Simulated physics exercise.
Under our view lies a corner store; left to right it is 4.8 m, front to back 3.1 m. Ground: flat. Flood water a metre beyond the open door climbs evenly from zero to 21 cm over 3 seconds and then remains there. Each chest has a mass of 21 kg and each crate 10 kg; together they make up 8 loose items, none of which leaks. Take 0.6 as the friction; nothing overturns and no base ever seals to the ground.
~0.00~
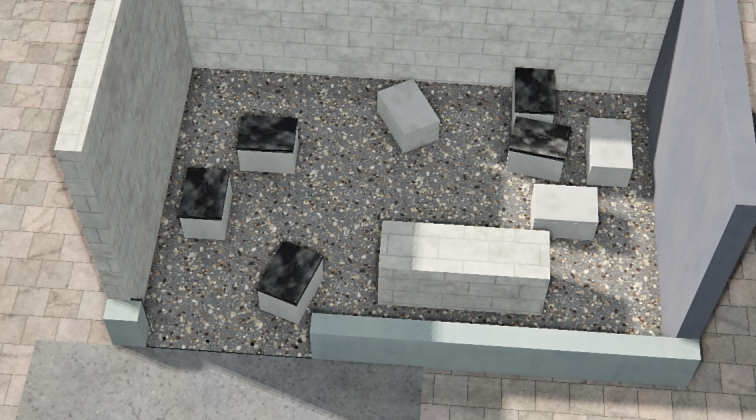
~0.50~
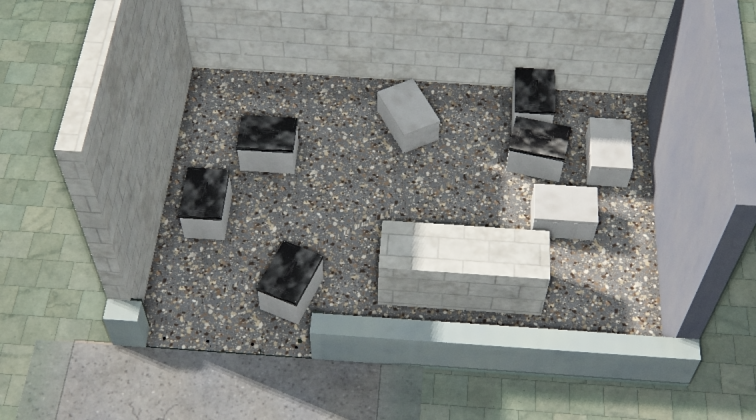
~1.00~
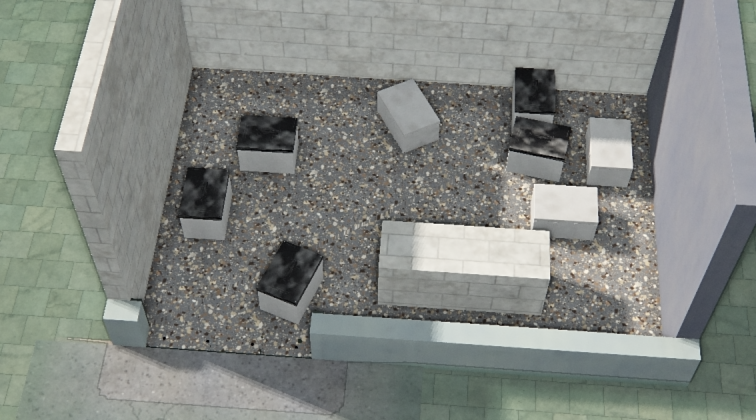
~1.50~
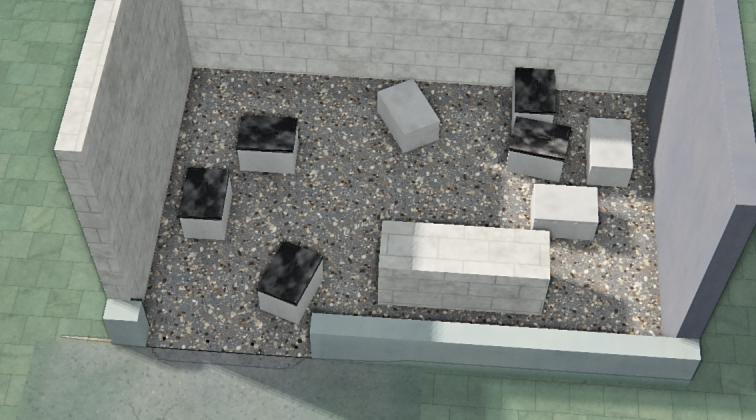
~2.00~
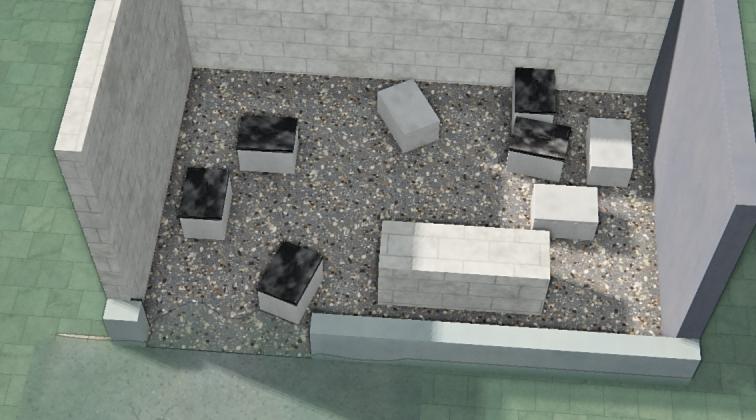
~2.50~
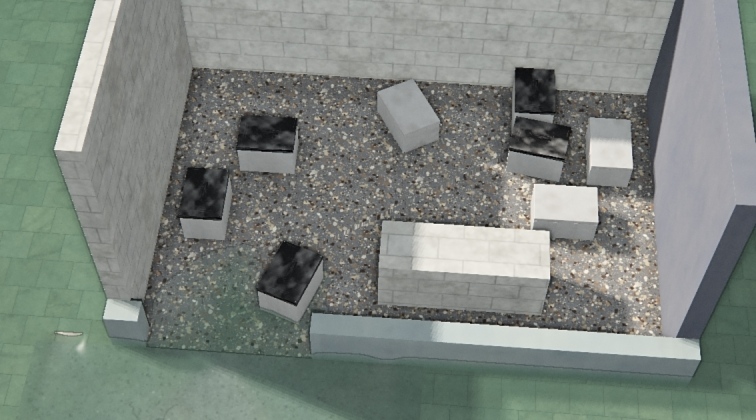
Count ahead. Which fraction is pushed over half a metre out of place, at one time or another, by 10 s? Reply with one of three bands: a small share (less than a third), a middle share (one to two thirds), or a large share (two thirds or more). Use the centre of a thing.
A large share, two thirds or more.
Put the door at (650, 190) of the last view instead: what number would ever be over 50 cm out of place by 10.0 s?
Then it comes to 6 of them.
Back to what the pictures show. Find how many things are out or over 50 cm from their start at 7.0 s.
By my tally, 4.
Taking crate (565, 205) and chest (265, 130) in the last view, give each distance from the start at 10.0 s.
80 cm, 300 cm.
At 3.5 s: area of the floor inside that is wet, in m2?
Roughly 3.0 m2 of it is wet.
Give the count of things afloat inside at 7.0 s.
3.
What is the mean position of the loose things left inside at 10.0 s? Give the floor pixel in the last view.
The average lands around (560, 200).
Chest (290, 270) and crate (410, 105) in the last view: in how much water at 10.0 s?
Around 9 cm and 14 cm.
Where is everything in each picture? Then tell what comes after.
The first picture shows a chest at (535, 89) rests on the ground; a crate at (566, 203), on the bottom; water covers 0.0 m2; 0 of 8 have shifted.
The second picture shows a chest at (535, 89), on the bottom; a crate at (566, 203) rests on the ground; 0.0 m2 under water; 0 of 8 have shifted.
The third picture shows a chest at (535, 89) rests on the ground; a crate at (566, 203), on the bottom; water covers 0.0 m2; 0 of 8 have shifted.
The fourth picture shows a chest at (535, 89) rests on the ground; a crate at (566, 203) rests on the ground; 0.0 m2 under water; 0 of 8 have shifted.
The fifth picture shows a chest at (535, 89) rests on the ground; a crate at (566, 203) rests on the ground; 0.2 m2 under water; 0 of 8 have shifted.
The sixth picture shows a chest at (535, 89), on the bottom; a crate at (566, 203) rests on the ground; water covers 0.8 m2; 0 of 8 have shifted.
After 3.5 s 0 of 8 are over 50 cm from their spots; 0 afloat.
After 4.5 s 2 of 8 are over 50 cm from their spots; 0 afloat.
After 7.0 s 4 of 8 are over 50 cm from their spots; 3 afloat.
After 10.0 s 7 of 8 are over 50 cm from their spots, and 7 have been at some point; 6 afloat.
